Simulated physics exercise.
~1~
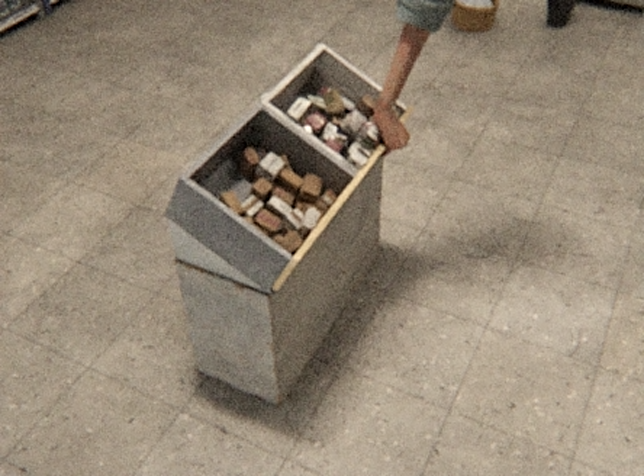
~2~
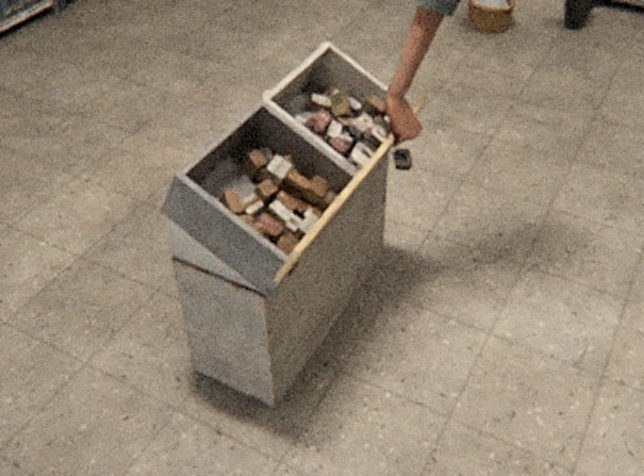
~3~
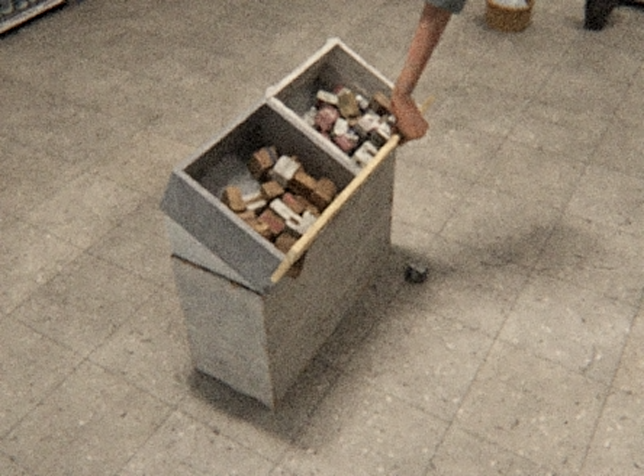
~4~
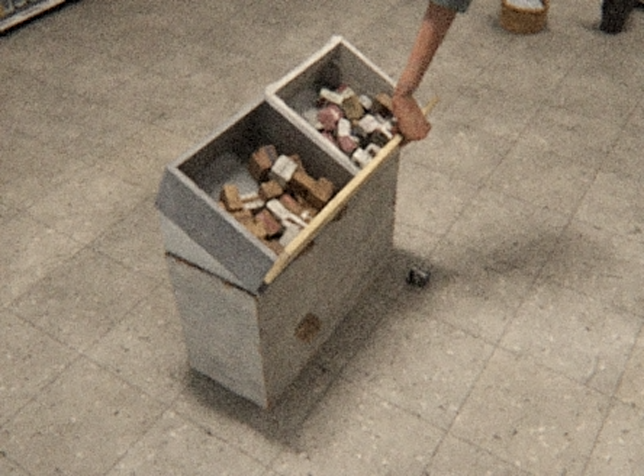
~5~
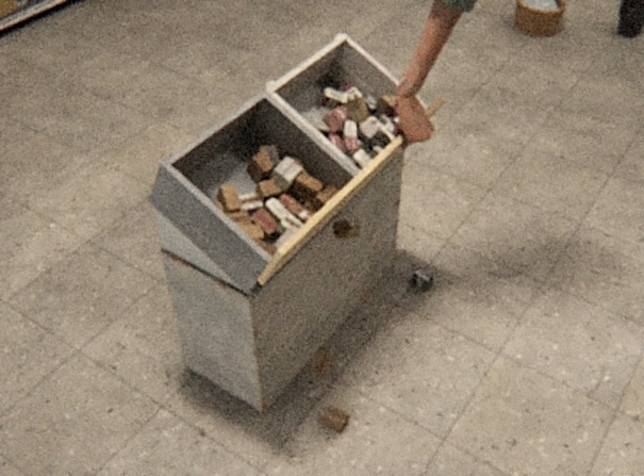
A tall grey and white box-like stand holding two open, sloping chutes sits on a pale tiled floor, seen from above at an angle. The nearer grey chute holds mostly brown and white little parcels, while the white one behind holds a mixed heap of small cartons. A hand reaches in from the top right and grips the light wooden gate along their right edge, shifting it slightly. A dark carton drops from the white chute and settles on the floor. Then brown parcels slip from the grey chute, one landing below while another is still falling, and most pieces remain inside.
